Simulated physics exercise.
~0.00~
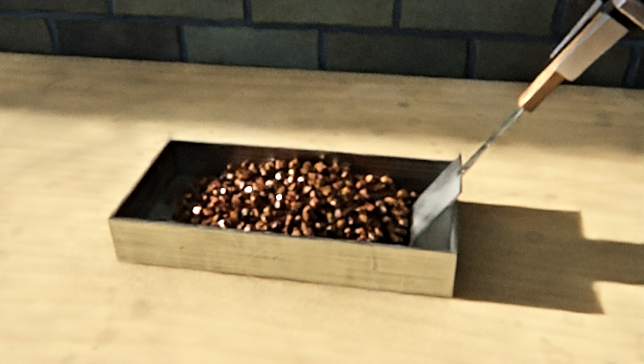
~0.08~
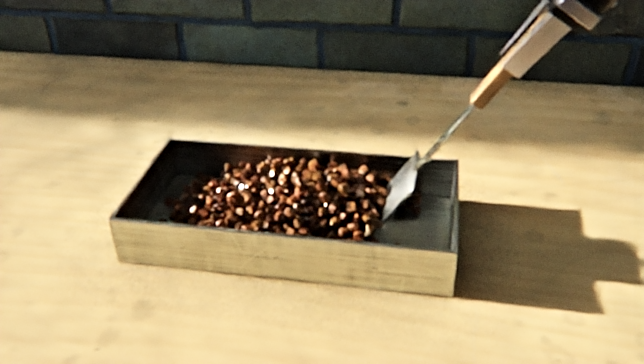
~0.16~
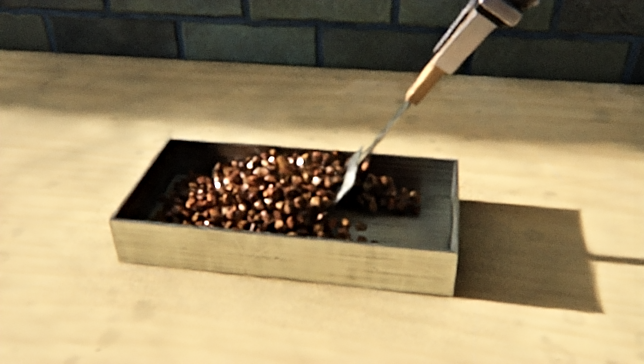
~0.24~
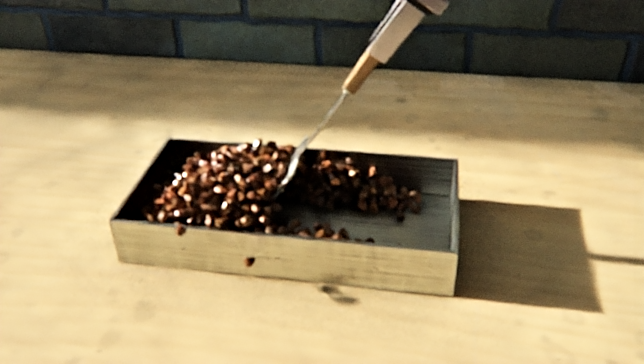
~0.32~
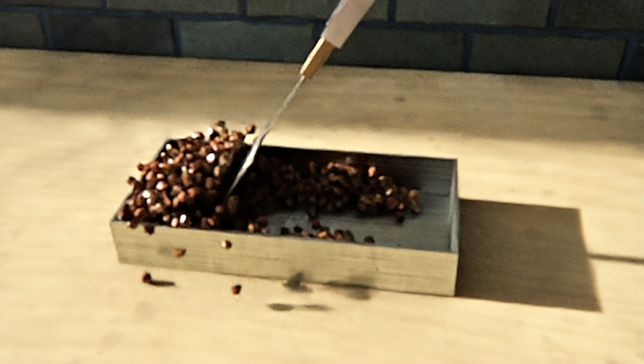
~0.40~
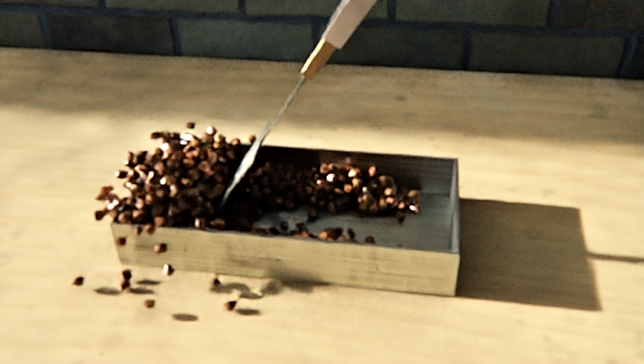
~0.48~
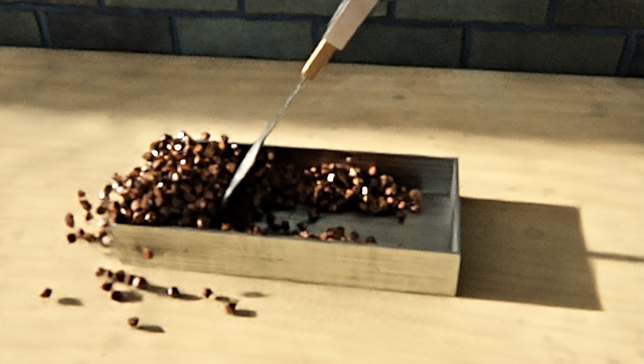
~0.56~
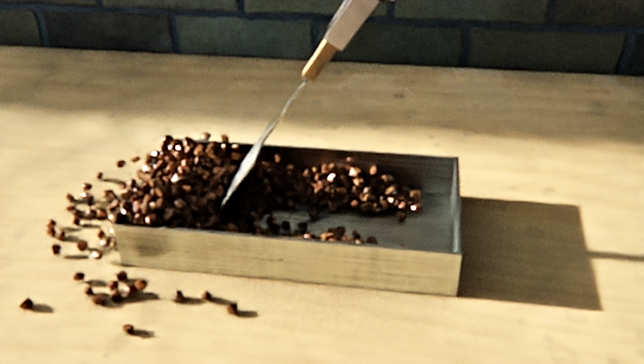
A robot arm pushed a paddle leftward through a trough of brown pellets, heaping them at the left end until some spilled over onto the table, then held still while the stray pellets settled and most stayed in the trough.
